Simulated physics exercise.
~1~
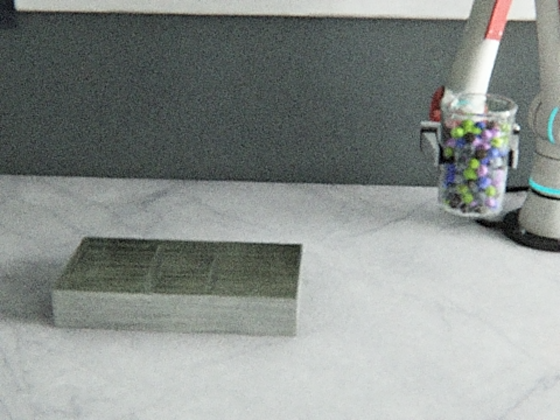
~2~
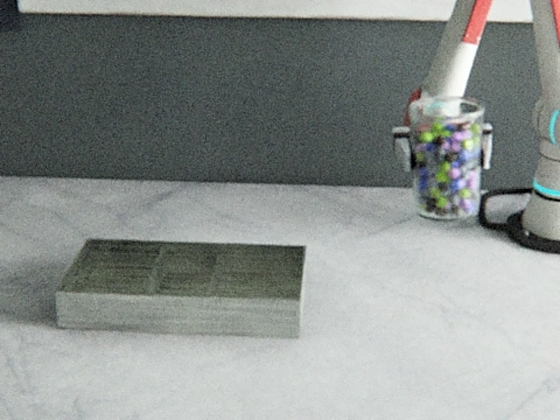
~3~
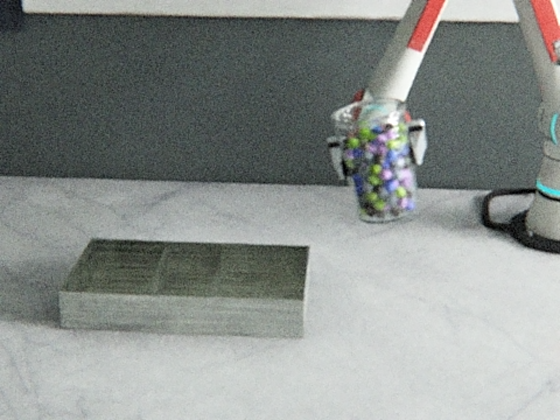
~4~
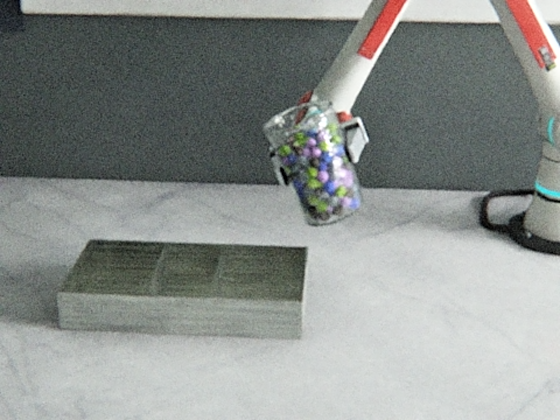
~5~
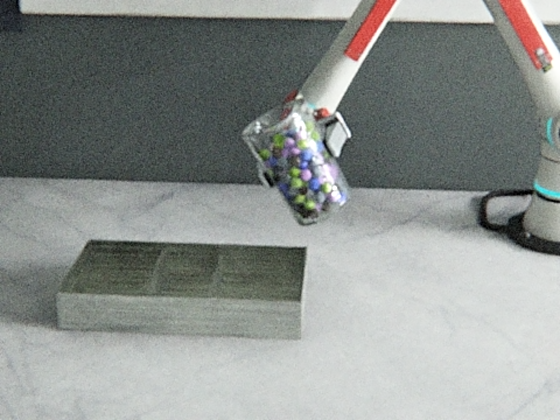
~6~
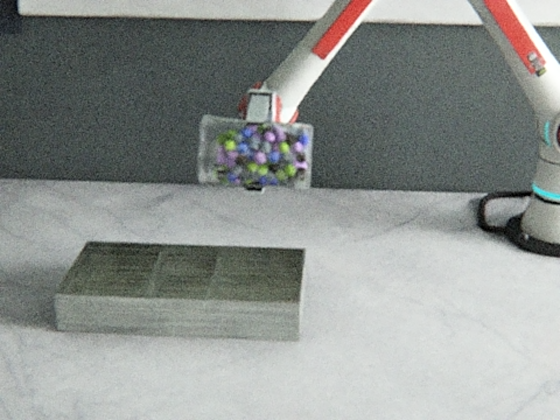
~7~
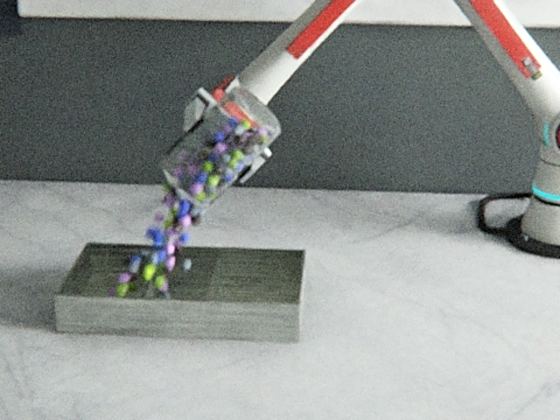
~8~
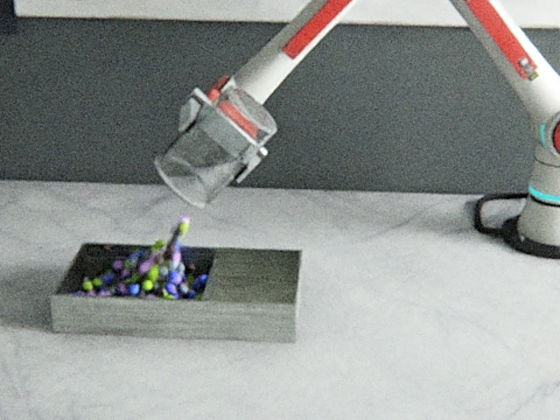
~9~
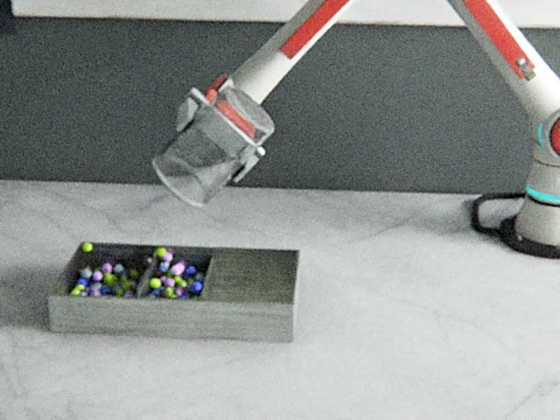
A pale marble-patterned table stands before a dark grey wall, seen from the front and slightly above by a gently swaying camera. A grey and red robot arm at the right grips a clear beaker of green, purple, blue and dark sweets, while a low grey divided box sits at the left. The arm carries the upright beaker leftward, then tips it onto its side as it nears the box. Tilting further, it pours the sweets in a stream, and they heap up in the box. The pile settles across the left and middle parts, leaving the right part empty beneath the emptied, downturned beaker.
